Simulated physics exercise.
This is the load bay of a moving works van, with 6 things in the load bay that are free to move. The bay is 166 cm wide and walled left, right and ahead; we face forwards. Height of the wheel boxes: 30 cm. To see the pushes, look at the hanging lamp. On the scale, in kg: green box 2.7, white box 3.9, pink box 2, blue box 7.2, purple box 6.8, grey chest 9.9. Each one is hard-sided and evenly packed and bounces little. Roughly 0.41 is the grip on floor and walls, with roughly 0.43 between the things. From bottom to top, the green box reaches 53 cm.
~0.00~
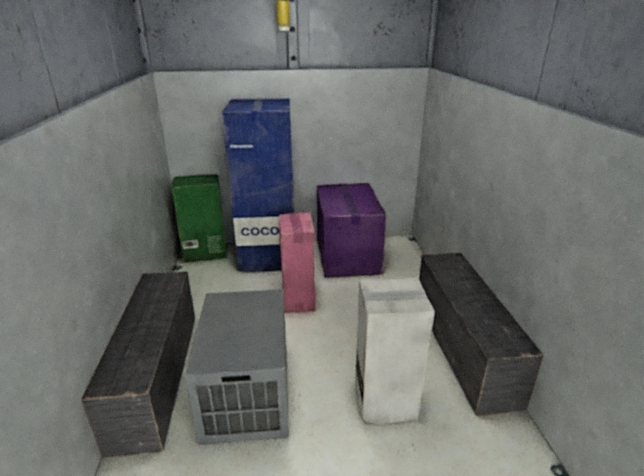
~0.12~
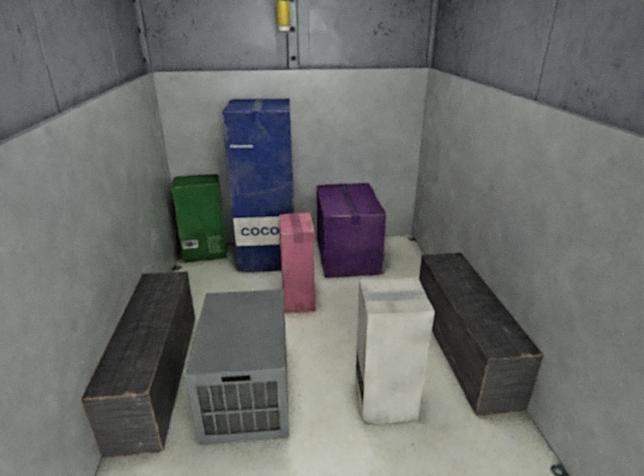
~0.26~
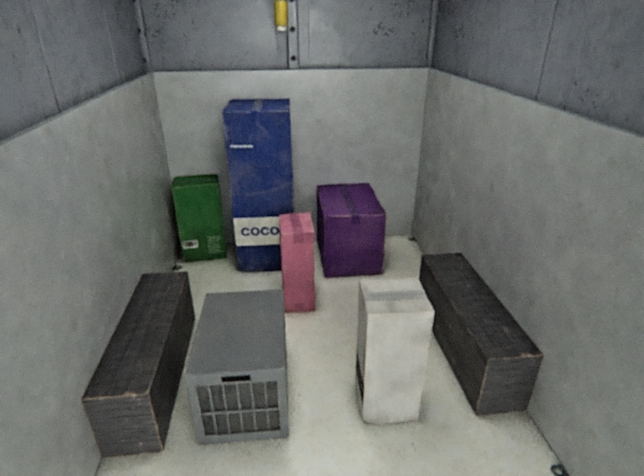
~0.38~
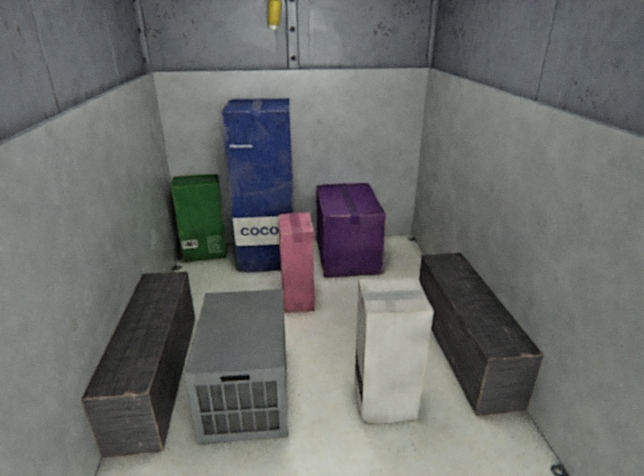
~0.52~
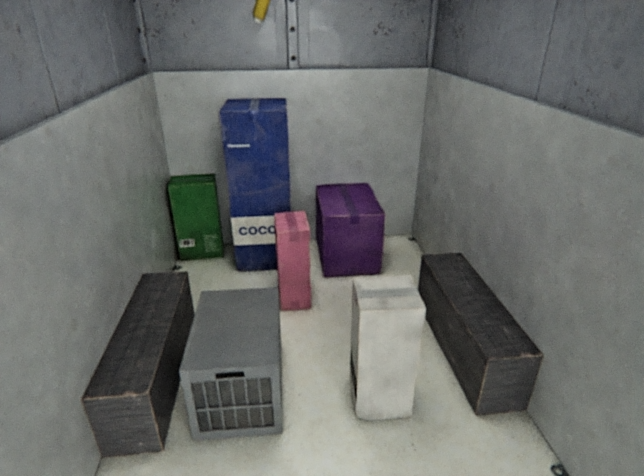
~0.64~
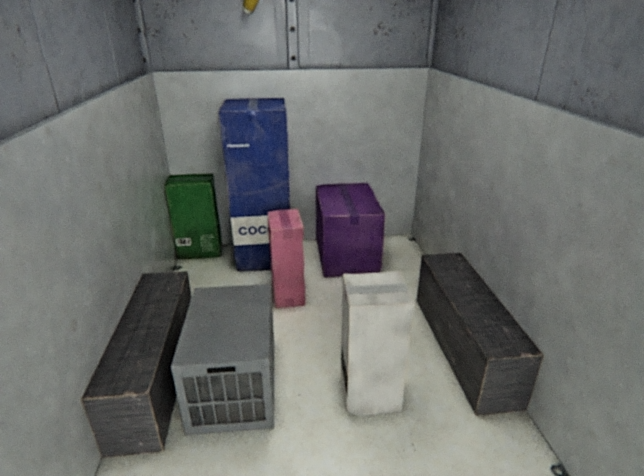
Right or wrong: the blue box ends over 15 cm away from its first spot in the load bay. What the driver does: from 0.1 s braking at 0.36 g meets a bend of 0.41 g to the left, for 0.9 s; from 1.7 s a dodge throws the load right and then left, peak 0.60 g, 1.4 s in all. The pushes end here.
Wrong.
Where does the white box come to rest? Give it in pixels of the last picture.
Near (329, 325).
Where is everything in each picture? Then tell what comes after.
Steady run; blue box (264, 187); green box (201, 219), in the first frame.
Steady run; pink box (297, 263); purple box (348, 228), in the second frame.
Force 0.23 g forwards, 0.26 g left; grey chest (244, 361); green box (201, 219), in the third frame.
Force 0.36 g forwards, 0.41 g left; white box (389, 352); pink box (297, 263), in the fourth frame.
Force 0.36 g forwards, 0.41 g left; purple box (347, 228); grey chest (239, 358) slid 3 cm, in the fifth frame.
Force 0.36 g forwards, 0.41 g left; blue box (260, 186) slid 3 cm; green box (195, 217) slid 5 cm, in the sixth frame.
After 0.94 s, force 0.09 g forwards, 0.10 g left; blue box slid 3 cm near (261, 186); pink box slid 25 cm; white box slid 25 cm.
After 2.74 s, force 0.58 g left; blue box leaning 6° near (253, 184); pink box leaning 18°; white box slid 26 cm.
After 3.54 s, steady run; pink box on its side; white box slid 29 cm; grey chest slid 18 cm.
At rest (6.1 s), tipped over in the load bay, pink box; not toppled but over 15 cm from the start, white box and grey chest; the other 3 in place, give or take 15 cm. In the last view, blue box near (264, 186).
